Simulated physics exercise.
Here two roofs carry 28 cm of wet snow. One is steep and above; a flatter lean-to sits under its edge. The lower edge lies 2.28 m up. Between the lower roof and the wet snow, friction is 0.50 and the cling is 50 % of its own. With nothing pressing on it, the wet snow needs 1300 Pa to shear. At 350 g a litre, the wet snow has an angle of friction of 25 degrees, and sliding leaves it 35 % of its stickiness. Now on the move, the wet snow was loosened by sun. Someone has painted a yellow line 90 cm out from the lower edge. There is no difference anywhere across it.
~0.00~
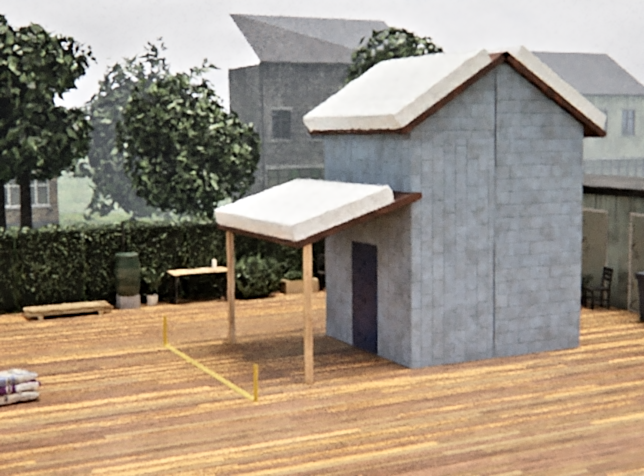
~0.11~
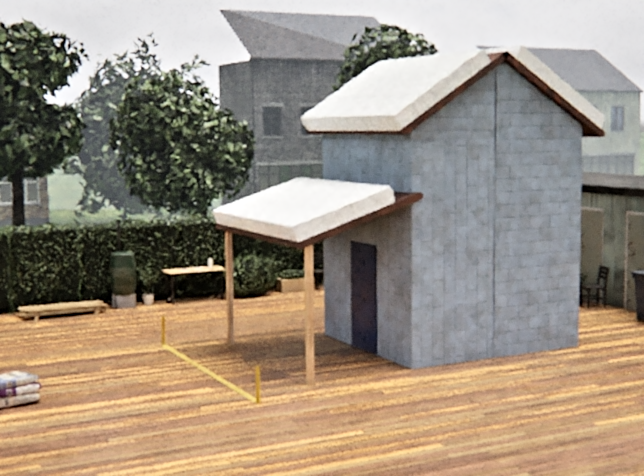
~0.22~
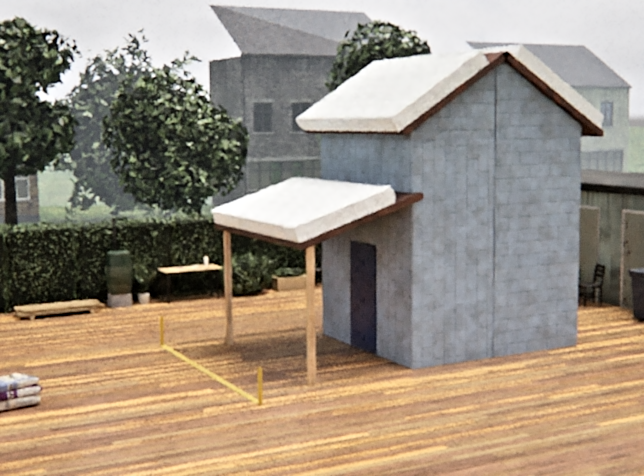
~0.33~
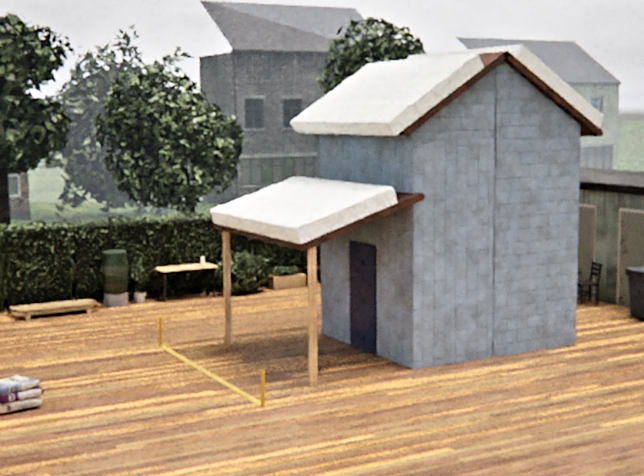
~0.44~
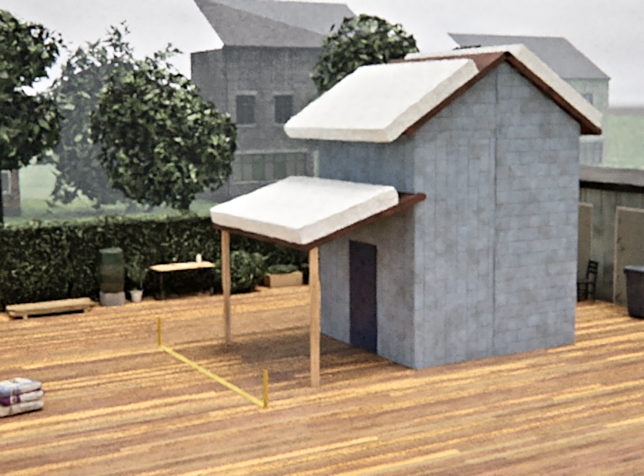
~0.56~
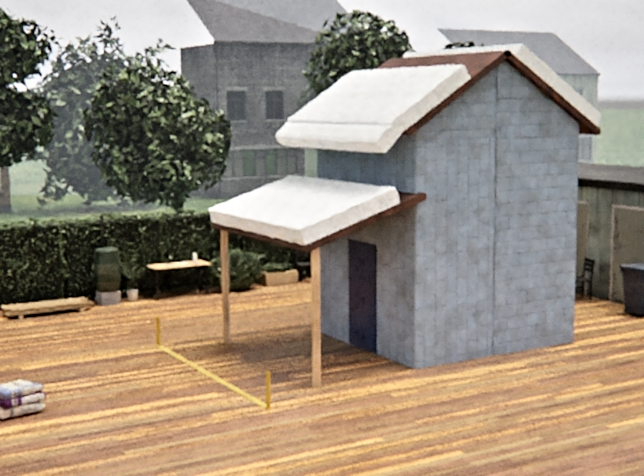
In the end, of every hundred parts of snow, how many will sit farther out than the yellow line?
Near 25 out of 100.
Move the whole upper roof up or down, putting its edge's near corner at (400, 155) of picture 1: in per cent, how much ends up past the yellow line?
Roughly 6 per cent.
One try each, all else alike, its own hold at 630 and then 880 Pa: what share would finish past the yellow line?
First try roughly 45 per cent, second try roughly 35 per cent.
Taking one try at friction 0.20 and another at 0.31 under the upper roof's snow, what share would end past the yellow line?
About 16 % in the first try and about 1 % in the second.
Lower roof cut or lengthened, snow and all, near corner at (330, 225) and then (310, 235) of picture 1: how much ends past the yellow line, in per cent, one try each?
40 %, 30 %.
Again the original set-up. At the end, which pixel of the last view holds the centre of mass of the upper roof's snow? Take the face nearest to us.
(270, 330).
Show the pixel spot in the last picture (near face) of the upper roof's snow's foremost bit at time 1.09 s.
Look roughly at (323, 203).
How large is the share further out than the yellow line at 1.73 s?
I'd say near 1 in a hundred.
By 1.09 s, none is below the lower edge and 0 % is past the line.
By 1.73 s, 11 % is below the lower edge and 1 % is past the line.
By 2.36 s, 39 % is below the lower edge and 23 % is past the line.
By 3.00 s, 39 % is below the lower edge and 25 % is past the line.
By 4.10 s, at the end, 41 % is below the lower edge and 25 % is past the line.
